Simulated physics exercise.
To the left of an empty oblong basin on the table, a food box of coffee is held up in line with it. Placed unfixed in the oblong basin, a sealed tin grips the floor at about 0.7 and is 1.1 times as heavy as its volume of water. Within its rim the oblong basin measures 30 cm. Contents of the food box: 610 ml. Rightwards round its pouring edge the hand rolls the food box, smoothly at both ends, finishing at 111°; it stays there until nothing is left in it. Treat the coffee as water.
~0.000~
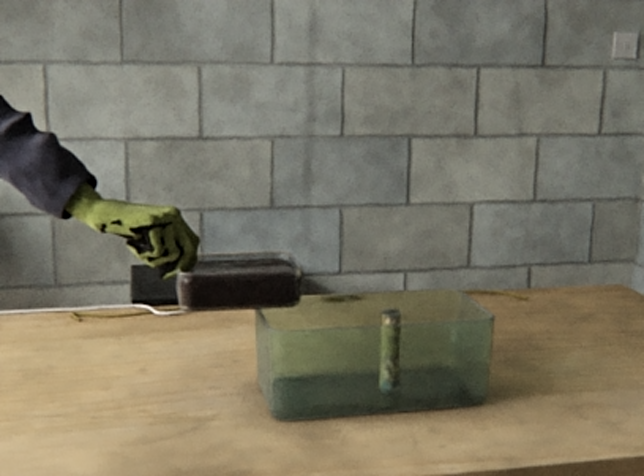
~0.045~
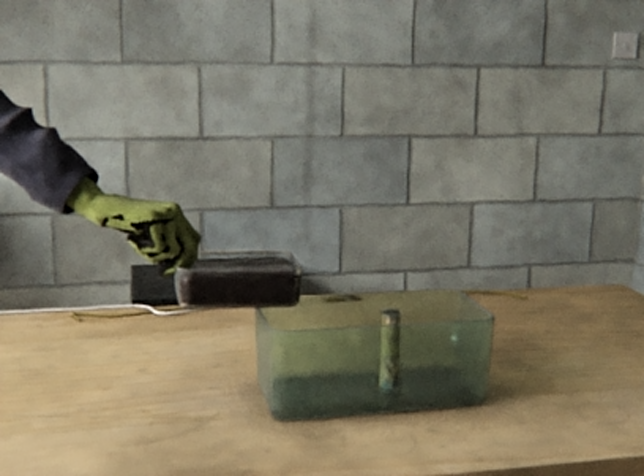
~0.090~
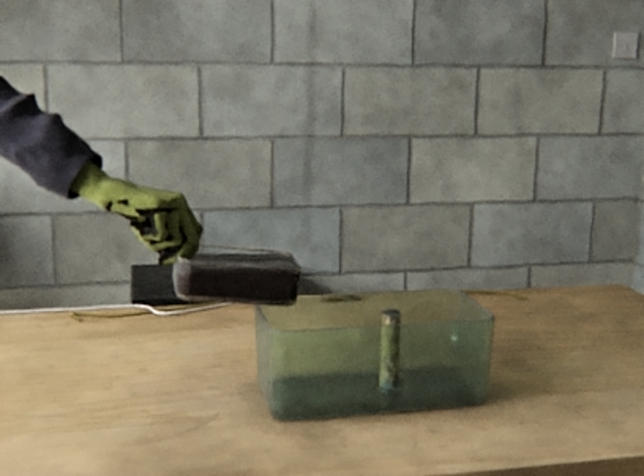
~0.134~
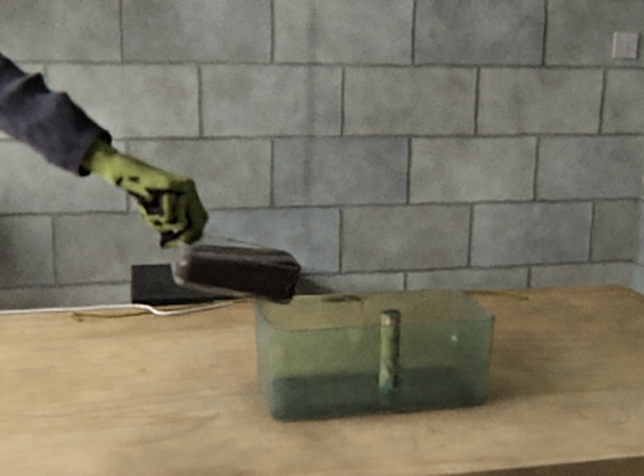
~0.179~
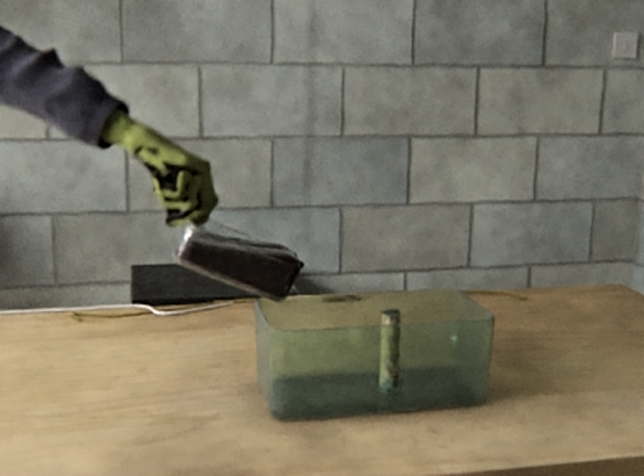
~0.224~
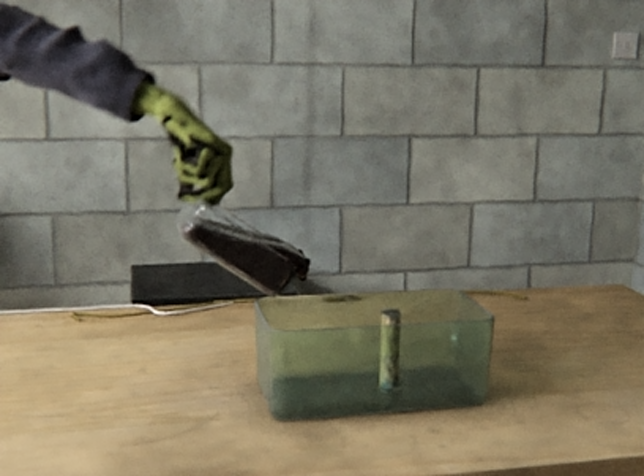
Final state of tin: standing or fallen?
Fallen.
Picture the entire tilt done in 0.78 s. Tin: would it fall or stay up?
In that case the tin overturns.
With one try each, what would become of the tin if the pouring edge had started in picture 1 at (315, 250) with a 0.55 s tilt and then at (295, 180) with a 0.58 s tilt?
In the first try it comes down; in the second it remains standing.
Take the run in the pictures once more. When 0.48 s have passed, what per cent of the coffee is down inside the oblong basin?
Roughly 38 percent of it.
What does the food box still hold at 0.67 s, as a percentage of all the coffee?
Some 0 per cent.
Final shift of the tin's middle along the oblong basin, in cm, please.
2.5 cm.
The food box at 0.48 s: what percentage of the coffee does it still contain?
Some 12 % of it is still there.
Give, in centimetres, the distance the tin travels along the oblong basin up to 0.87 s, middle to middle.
Reading: Roughly 3 cm.
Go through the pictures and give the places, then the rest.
In the first picture, it leans 0°; its right rim is at (295, 261); the coffee meets the walls at (179, 271) and (293, 265); the oblong basin's rim runs from (262, 316) to (476, 305); the tin's top is at (391, 316).
In the second picture, it leans 2°; its right rim is at (295, 261); the coffee meets the walls at (178, 268) and (293, 264).
In the third picture, it leans 6°; its right rim is at (295, 262); the coffee meets the walls at (178, 262) and (293, 260).
In the fourth picture, it leans 14°; its right rim is at (295, 262); the coffee meets the walls at (177, 251) and (294, 256); 1 per cent is over the edge.
In the fifth picture, it leans 24°; its right rim is at (294, 262); the coffee meets the walls at (178, 236) and (285, 251); 4 per cent is over the edge.
In the sixth picture, it leans 36°; its right rim is at (294, 262); the coffee meets the walls at (182, 218) and (280, 243); 9 per cent is over the edge.
Then, 0.48 s in, the tilt is 103° and 12 per cent is still to pour; the tin stands where it began.
Then, 0.67 s in, the tilt is 111° and 0 per cent is still to pour; the tin stands 5 cm from where it began.
Then, 0.87 s in, the tilt is 111° and 0 per cent is still to pour; the tin leans 14°.
Then, 1.08 s in, the tilt is 111° and 0 per cent is still to pour; the tin lies on its side.
Finally, the tin lies on its side.
